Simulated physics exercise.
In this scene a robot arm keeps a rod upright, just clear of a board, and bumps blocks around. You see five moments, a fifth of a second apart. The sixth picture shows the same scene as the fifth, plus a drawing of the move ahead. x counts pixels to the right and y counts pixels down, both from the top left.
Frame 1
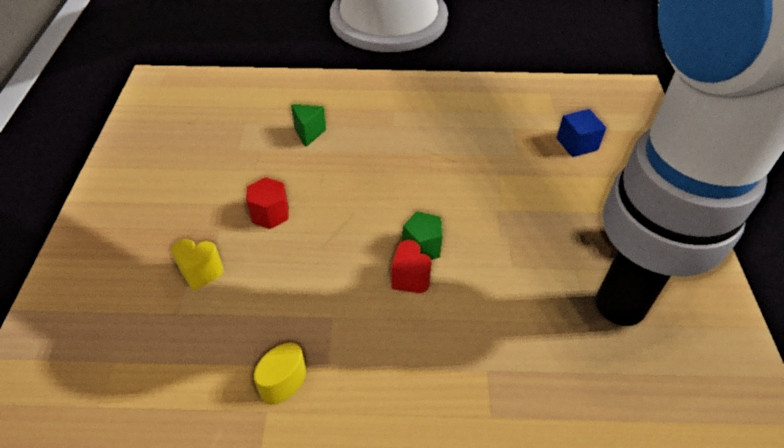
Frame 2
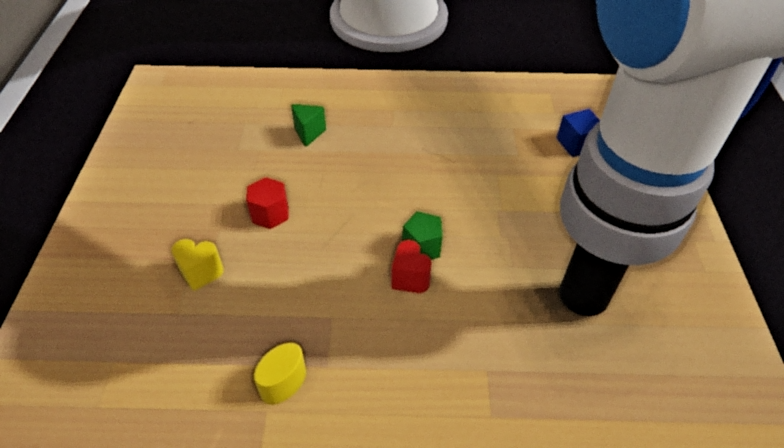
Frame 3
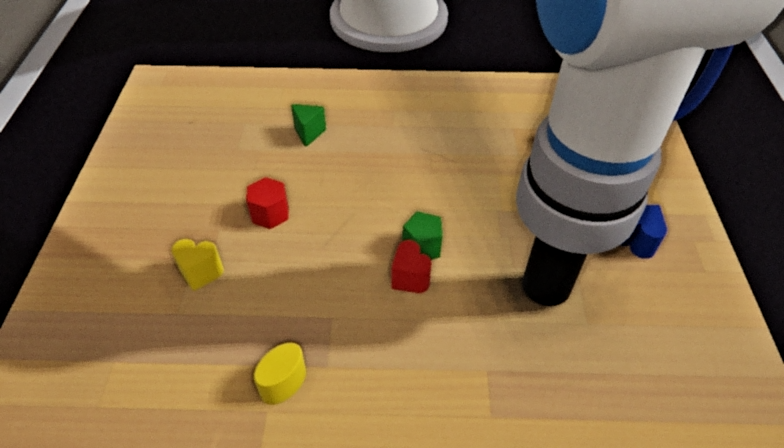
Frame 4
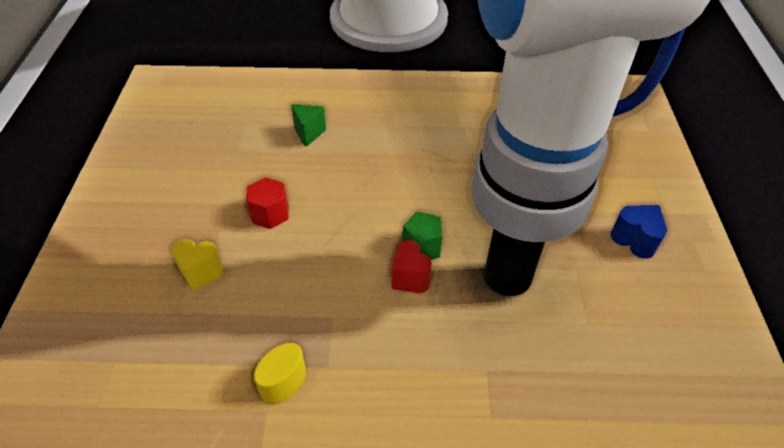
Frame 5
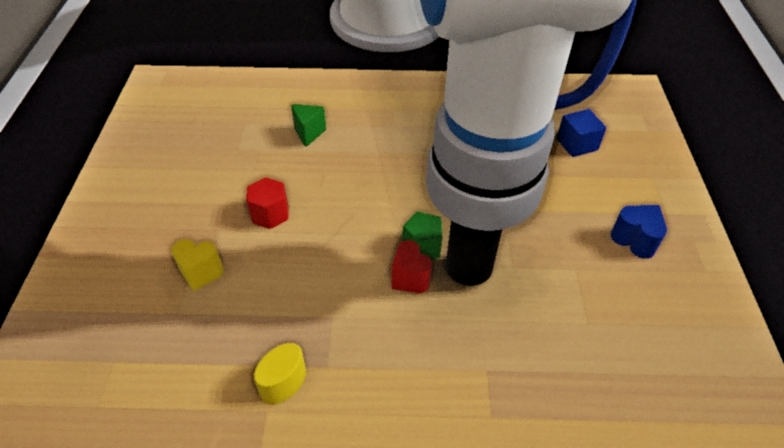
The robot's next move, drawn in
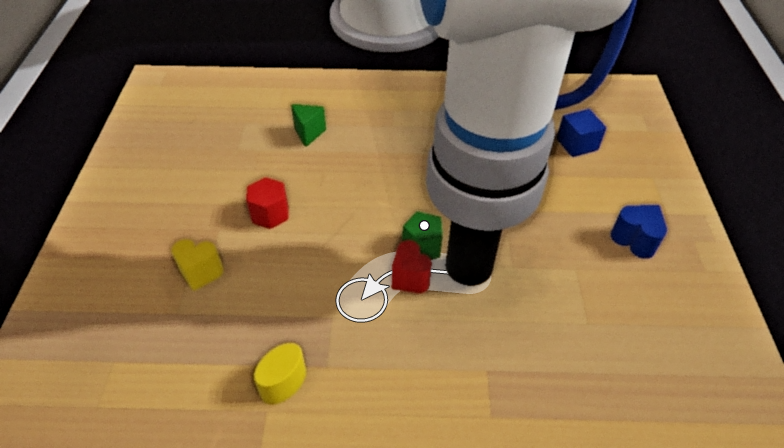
On a light wooden board edged in black, seen from above at an angle by a still camera, a grey and white robot arm with a black rod stands at the right. A green triangle, red hexagon, yellow heart and yellow rounded block lie at left, a touching green pentagon and red heart near the middle, blue blocks at right. The rod glides steadily left beside the middle pair, and the blocks stay put.
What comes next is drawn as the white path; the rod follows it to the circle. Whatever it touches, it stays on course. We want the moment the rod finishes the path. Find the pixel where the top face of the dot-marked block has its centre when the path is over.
About (404, 215).
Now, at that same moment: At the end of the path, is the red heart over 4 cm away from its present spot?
Yes
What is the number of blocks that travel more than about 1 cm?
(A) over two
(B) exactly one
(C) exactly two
C: Exactly two.
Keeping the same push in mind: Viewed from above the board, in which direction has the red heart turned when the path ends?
The block spins clockwise.
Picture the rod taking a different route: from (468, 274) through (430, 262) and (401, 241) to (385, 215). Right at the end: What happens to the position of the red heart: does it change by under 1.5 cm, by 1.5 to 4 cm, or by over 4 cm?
Its displacement is below 1.5 cm.
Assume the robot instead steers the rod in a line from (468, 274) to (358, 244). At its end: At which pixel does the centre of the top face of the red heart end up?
At the end it should sit near (383, 262).
Path on the board, from (468, 274) by way of (428, 271) and (389, 274) to (362, 300); the dot is on the green pentagon.
On the path given first. One third of the way, rod (426, 263); red heart (391, 259), turned 15° clockwise; green pentagon (407, 217), turned 15° clockwise.
Two thirds of the way, rod (387, 267); red heart (350, 264); green pentagon (403, 215), turned 25° clockwise.
At the end, rod (361, 292); yellow elliptical block in place; red heart (320, 279), turned 30° clockwise; green pentagon (403, 215), turned 25° clockwise.
